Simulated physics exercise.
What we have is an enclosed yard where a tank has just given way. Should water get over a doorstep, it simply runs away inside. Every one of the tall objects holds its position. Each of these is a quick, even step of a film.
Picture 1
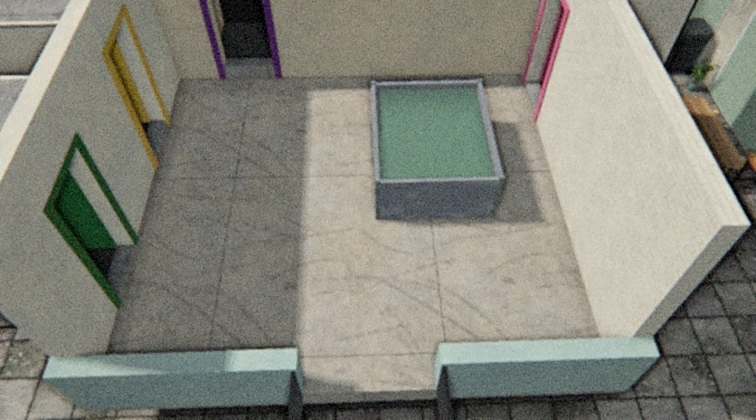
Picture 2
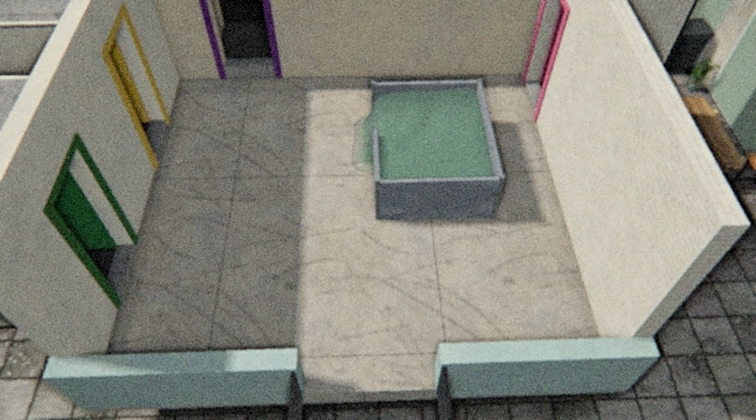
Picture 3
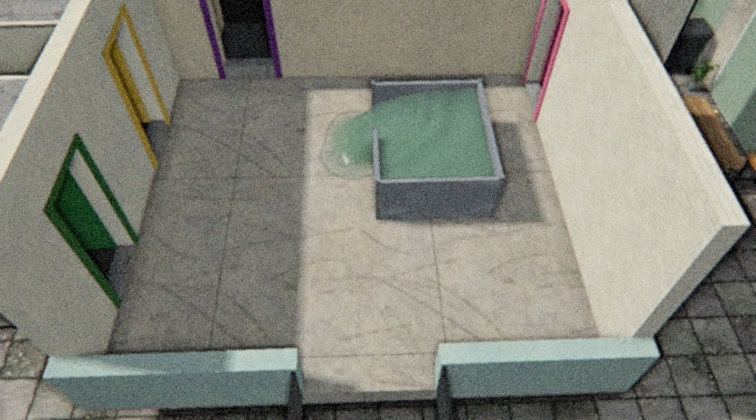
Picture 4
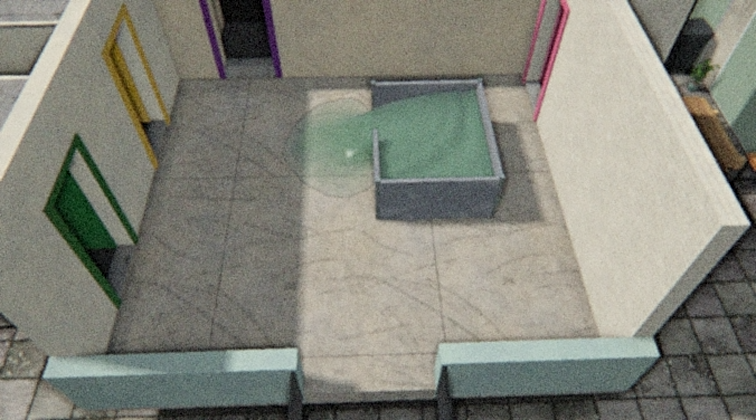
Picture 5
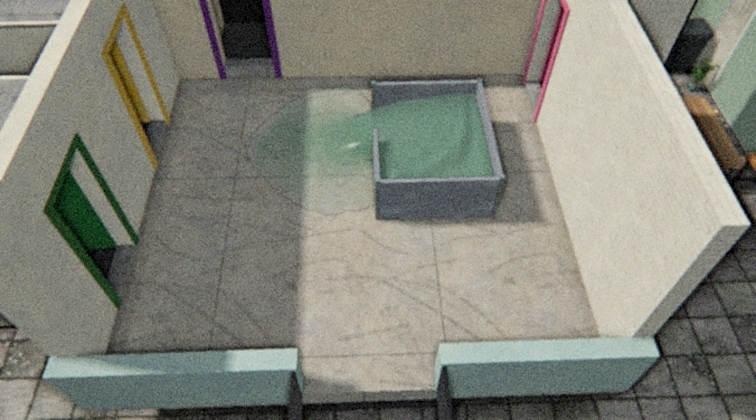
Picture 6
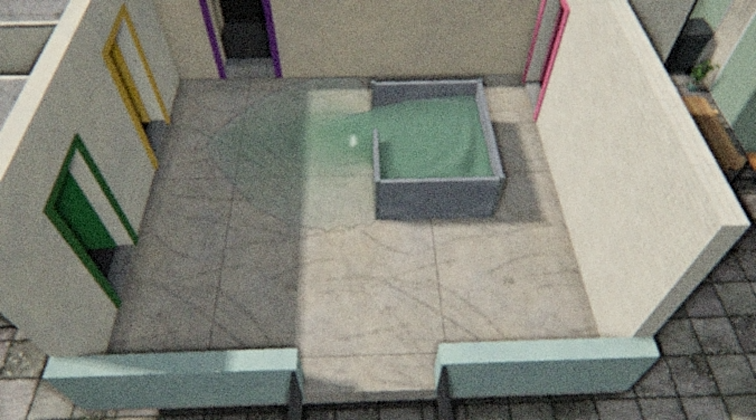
In a walled yard with coloured doorways, an open tank of green water gives way on its left side, and the water pours through the gap, spreading leftward across the paved floor in a widening, thinning sheet.
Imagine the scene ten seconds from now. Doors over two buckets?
Green door over; purple door not over; pink door not over; yellow door over.
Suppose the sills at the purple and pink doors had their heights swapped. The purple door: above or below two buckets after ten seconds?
Then: The purple one goes over.
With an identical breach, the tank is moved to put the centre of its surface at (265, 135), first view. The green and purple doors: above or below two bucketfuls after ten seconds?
Here's my take: The green door doesn't reach it, and the purple door doesn't reach it.
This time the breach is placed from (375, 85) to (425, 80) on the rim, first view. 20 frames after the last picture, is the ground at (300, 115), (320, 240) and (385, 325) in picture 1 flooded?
So: Wetted, then spared, then spared.
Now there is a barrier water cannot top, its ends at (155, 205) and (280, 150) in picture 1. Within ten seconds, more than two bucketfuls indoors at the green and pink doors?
Note: Green door exceeds; pink door exceeds.
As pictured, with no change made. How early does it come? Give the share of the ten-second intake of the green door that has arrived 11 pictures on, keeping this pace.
Around 5 percent.
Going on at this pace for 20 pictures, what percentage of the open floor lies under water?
Roughly 45 per cent.
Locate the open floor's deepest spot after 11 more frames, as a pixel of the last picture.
I'd mark about pixel (178, 87).
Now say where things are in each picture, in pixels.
In the first frame, the open tank at (432, 131) is whole and still.
In the second frame, the front is at (370, 119), out from the gap at (376, 134).
In the third frame, water pours out at (376, 135) and has run to (331, 166).
In the fourth frame, water pours out at (376, 136) and has run to (290, 159).
In the fifth frame, water pours out at (376, 136) and has run to (251, 143).
In the sixth frame, water pours out at (376, 135) and has run to (215, 139).
A moment on, water covers 35 % of the floor; the green door not reached, the purple door wet at the sill, nothing in, the pink door not reached, the yellow door under two buckets in.
Next, water covers 40 % of the floor; the green door under two buckets in, the purple door wet at the sill, nothing in, the pink door not reached, the yellow door over two buckets in.
Then, water covers 45 % of the floor; the green door over two buckets in, the purple door wet at the sill, nothing in, the pink door not reached, the yellow door far over two buckets in.
Later, water covers 75 % of the floor; the green door over two buckets in, the purple door wet at the sill, nothing in, the pink door wet at the sill, nothing in, the yellow door far over two buckets in.
In the end, water covers 95 % of the floor; the green door far over two buckets in, the purple door wet at the sill, nothing in, the pink door wet at the sill, nothing in, the yellow door far over two buckets in.
